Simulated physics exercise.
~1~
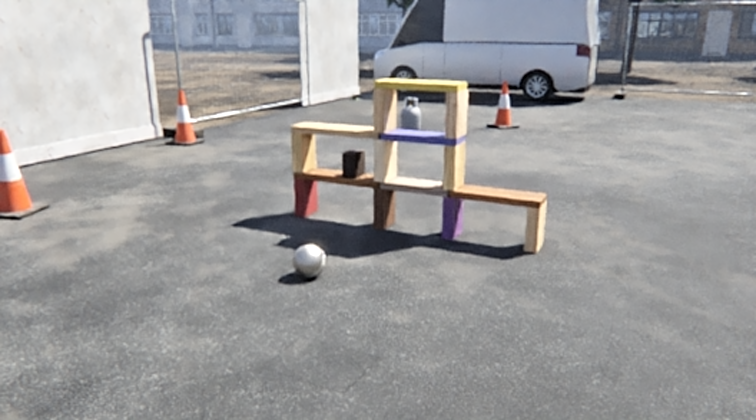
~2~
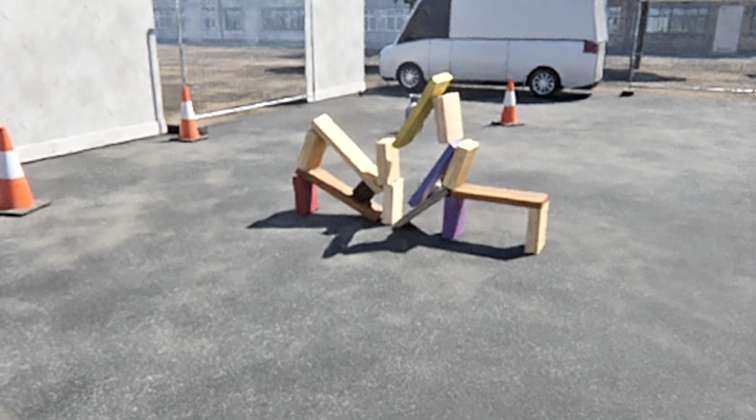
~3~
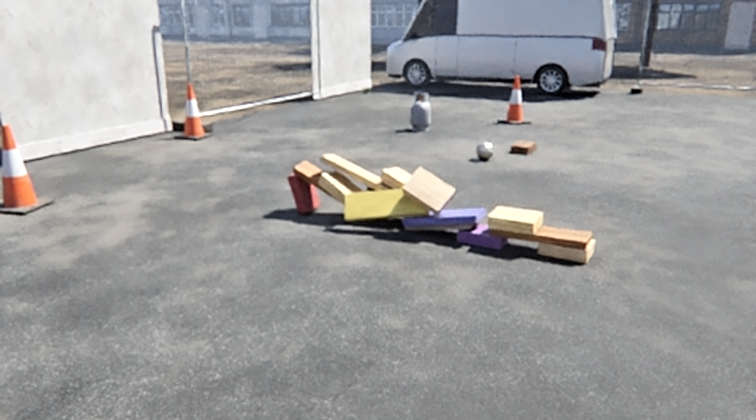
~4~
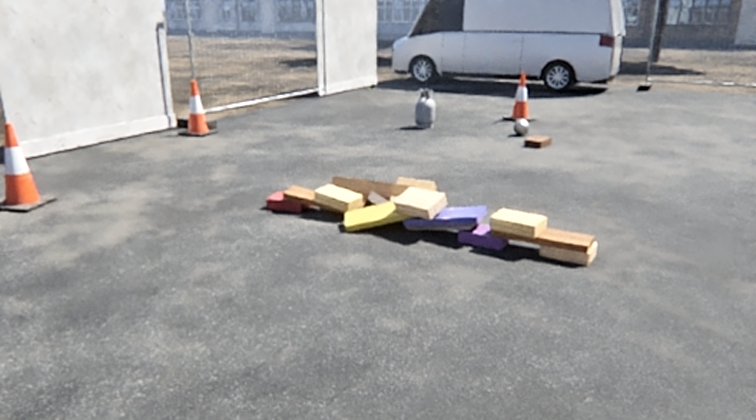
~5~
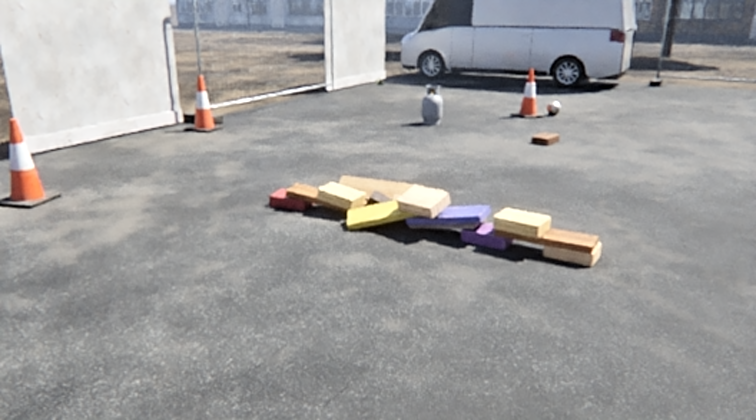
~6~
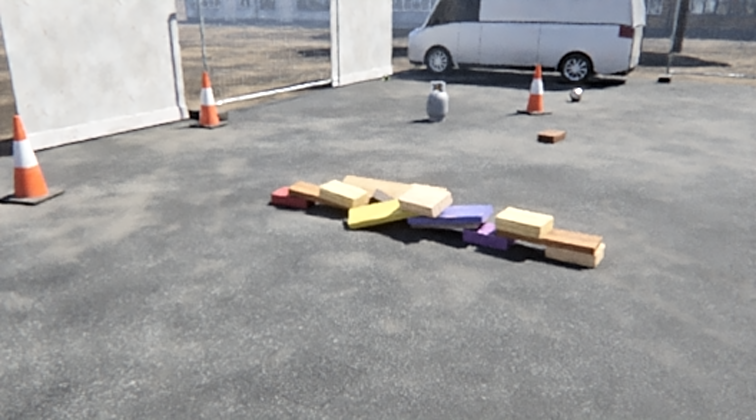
A pale grey ball rolls across an asphalt yard towards a three-level structure of wooden posts and planks, seen from slightly above, with orange-and-white cones, pale walls and a white van behind. A yellow plank tops it, above a grey canister and a blue-purple plank, with a red post at left and purple at right. The ball strikes the structure and its middle caves in, planks tilting inwards. The rest topples into a low heap, the purple post falling before the red one. The ball rolls on past the right-hand cone towards the van, while the canister stands upright behind the flattened pile.
